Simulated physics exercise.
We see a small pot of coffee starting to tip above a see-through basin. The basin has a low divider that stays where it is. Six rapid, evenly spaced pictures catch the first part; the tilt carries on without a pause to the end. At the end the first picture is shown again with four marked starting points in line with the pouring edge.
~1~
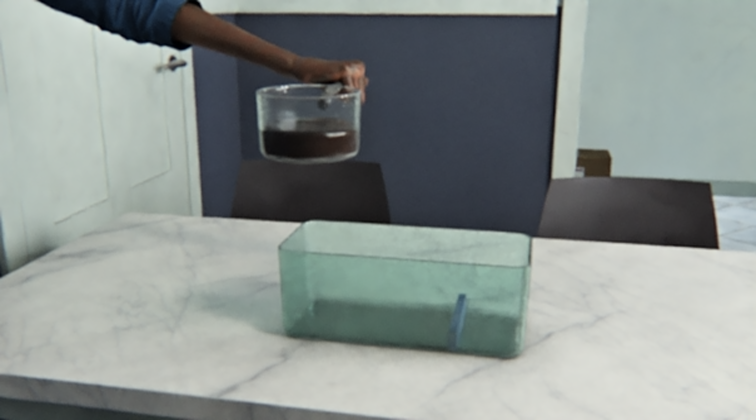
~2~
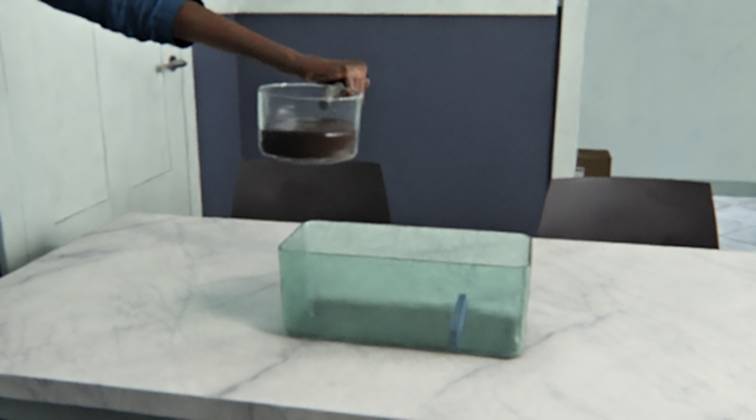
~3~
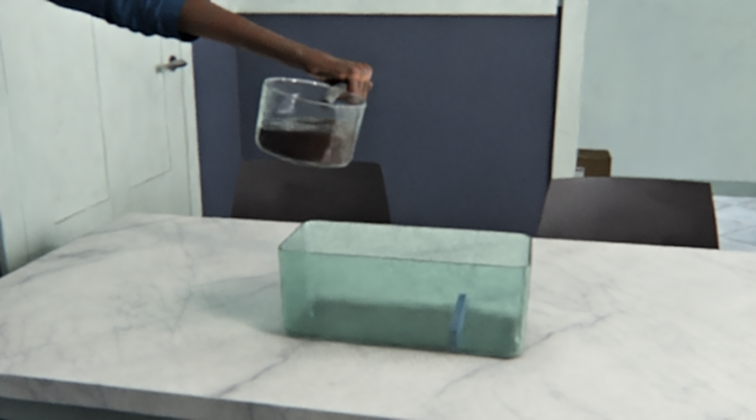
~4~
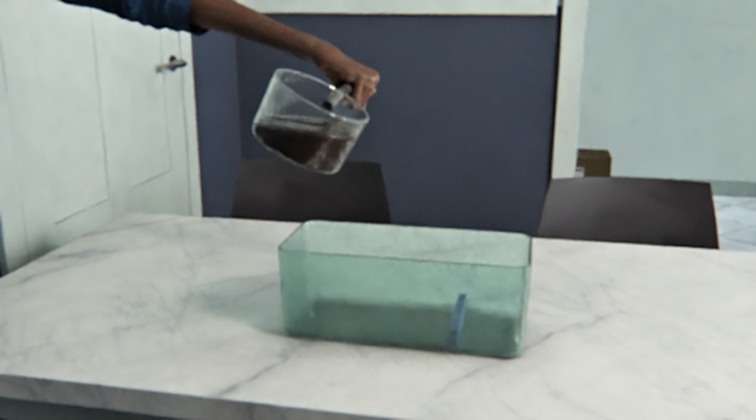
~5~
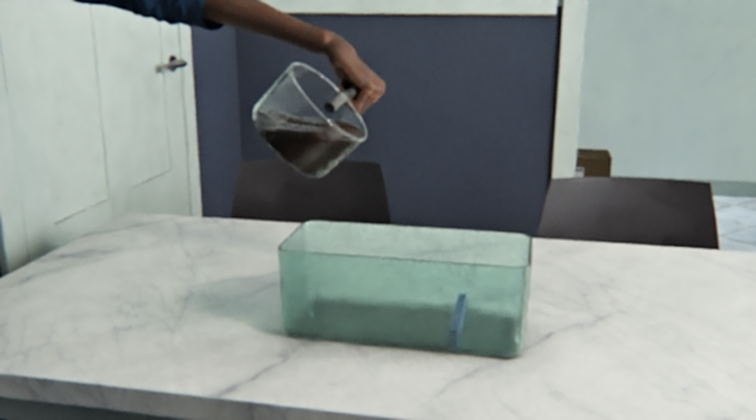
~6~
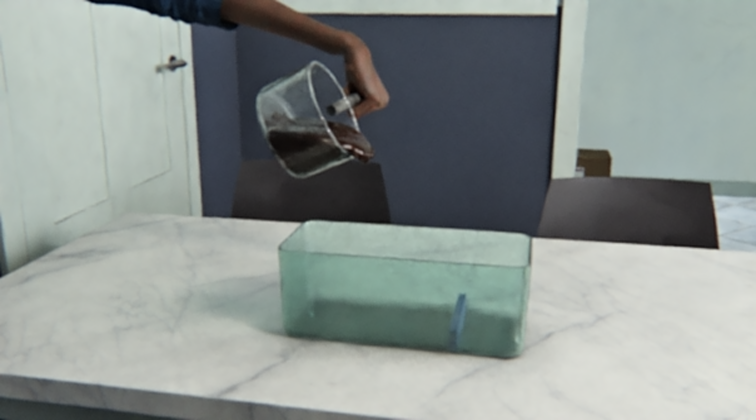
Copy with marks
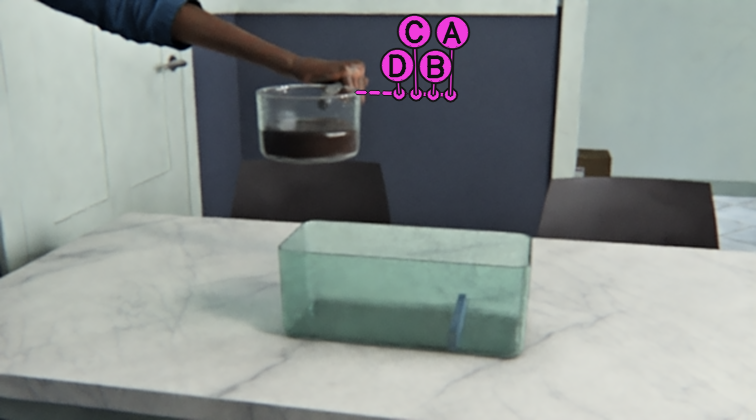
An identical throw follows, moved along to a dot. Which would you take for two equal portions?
The best spot is B.
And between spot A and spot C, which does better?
The answer is A.
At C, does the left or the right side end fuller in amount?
More ends on the left.
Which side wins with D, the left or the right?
The left one.
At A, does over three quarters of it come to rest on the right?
No, it does not.
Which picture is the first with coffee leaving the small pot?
Picture 6.
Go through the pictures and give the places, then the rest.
In the first picture, upright, lip at (357, 92); basin from (284, 333) to (524, 355); top of the wall at (458, 311); nothing has left yet.
In the second picture, tipped about 3°, lip at (359, 95); nothing has left yet.
In the third picture, tipped about 13°, lip at (363, 104); nothing has left yet.
In the fourth picture, tipped about 28°, lip at (366, 119); nothing has left yet.
In the fifth picture, tipped about 46°, lip at (364, 137); nothing has left yet.
In the sixth picture, tipped about 65°, lip at (357, 154); coffee is over the lip, down to (363, 160).
On the marked copy, A at (450, 94); B at (433, 94); C at (416, 94); D at (399, 93).
With A, about 33 % ends left of the wall and 64 % right of it; 3 % is lost outside.
With B, about 43 % ends left of the wall and 56 % right of it.
With C, about 74 % ends left of the wall and 22 % right of it; 3 % is lost outside.
With D, about 84 % ends left of the wall and 11 % right of it; 4 % is lost outside.
